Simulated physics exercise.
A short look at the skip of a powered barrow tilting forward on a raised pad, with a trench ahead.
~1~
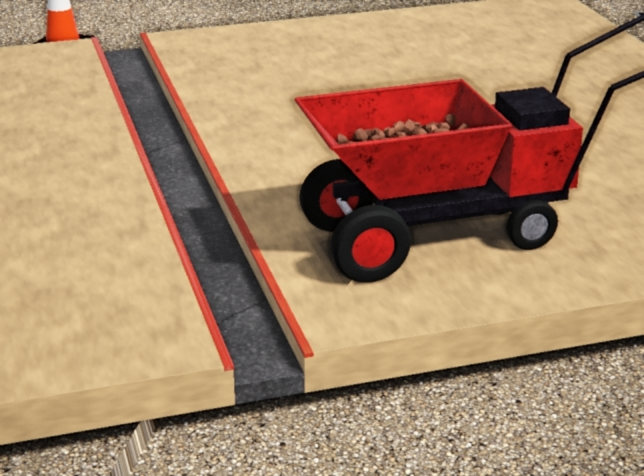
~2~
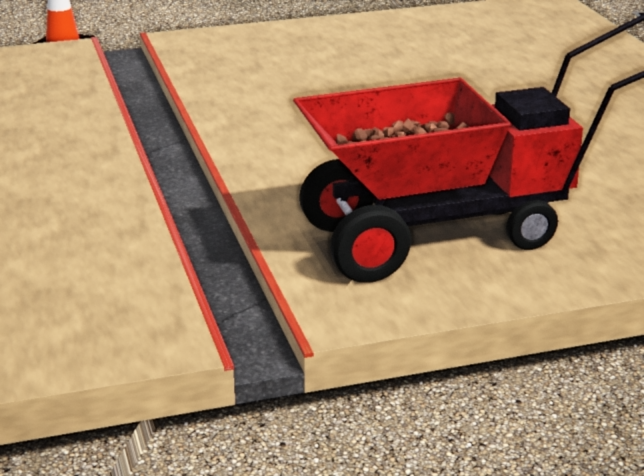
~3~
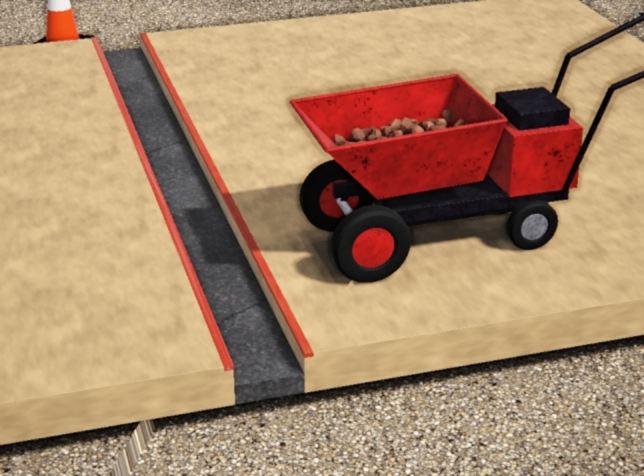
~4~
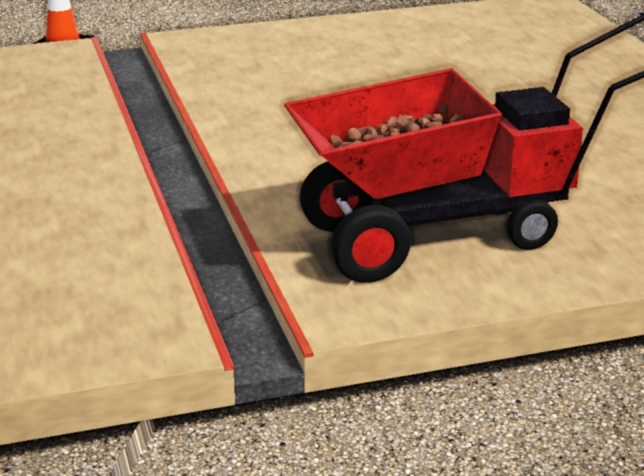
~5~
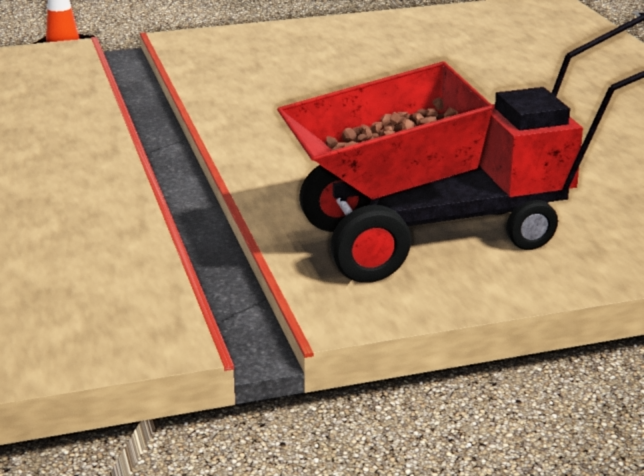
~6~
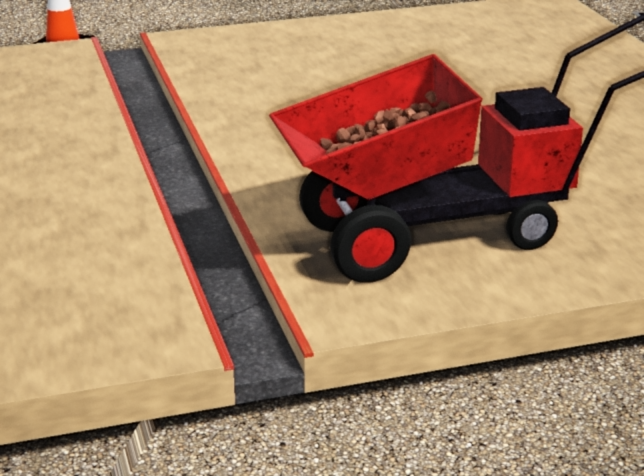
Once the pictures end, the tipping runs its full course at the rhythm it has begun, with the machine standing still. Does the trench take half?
In the trench: More than half.
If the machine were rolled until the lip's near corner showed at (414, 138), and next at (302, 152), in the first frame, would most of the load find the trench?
One: Less than half. Two: Below a half.
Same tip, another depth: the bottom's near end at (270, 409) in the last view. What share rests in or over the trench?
It comes to 100 per cent or so.
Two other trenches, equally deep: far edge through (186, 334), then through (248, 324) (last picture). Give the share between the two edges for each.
About 100 and 20 per cent.
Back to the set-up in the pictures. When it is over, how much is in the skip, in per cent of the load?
About 5 per cent.
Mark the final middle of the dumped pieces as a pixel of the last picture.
Roughly at (219, 281).
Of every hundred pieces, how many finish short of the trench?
It comes to 0 per cent or so.
Soon after the last picture, skip tipped steeply; all in the skip.
A little later, skip tipped right over; nearly all in the skip; a small part in or heaped over the trench.
Later still, skip tipped right over; about a quarter in the skip; about two thirds in or heaped over the trench; a small part beyond it.
At rest, skip tipped right over; a small part in the skip; most in or heaped over the trench; about a quarter beyond it.
